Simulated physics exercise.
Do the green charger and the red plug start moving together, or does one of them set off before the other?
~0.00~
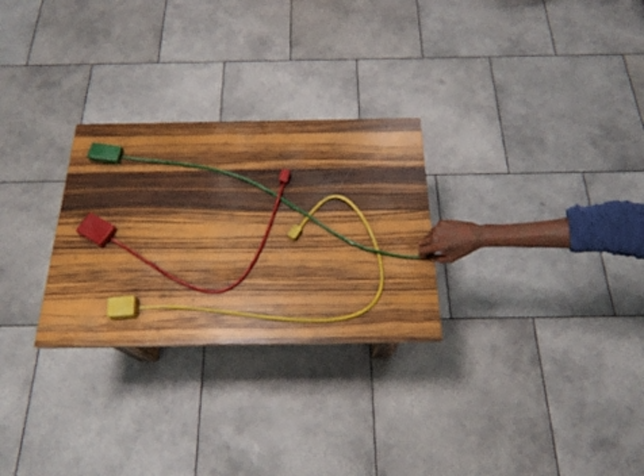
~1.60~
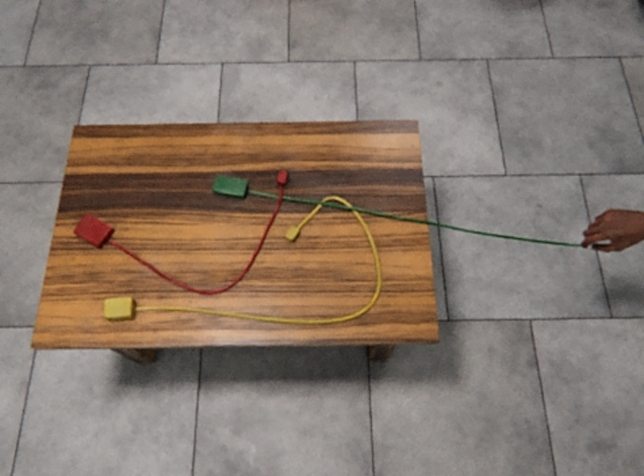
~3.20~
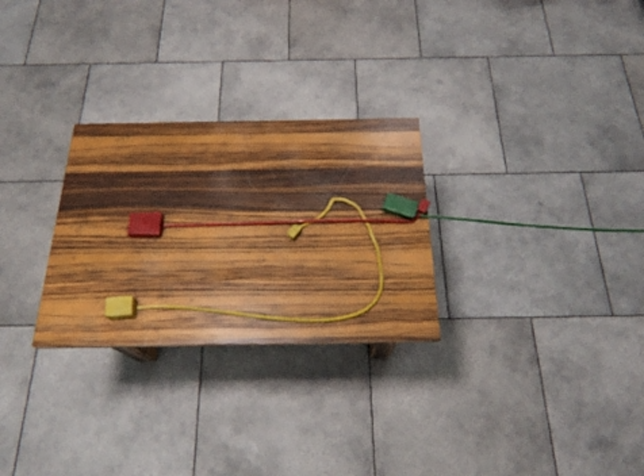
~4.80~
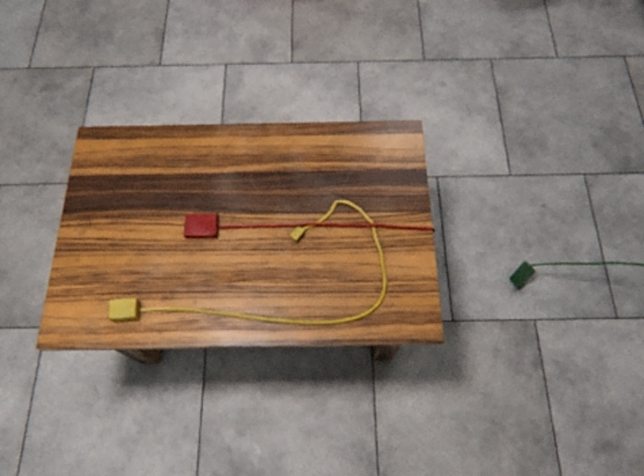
The green charger sets off first, sliding right while the red plug is still in its place. The red plug only moves afterwards, ending up at the right edge and then out of sight.
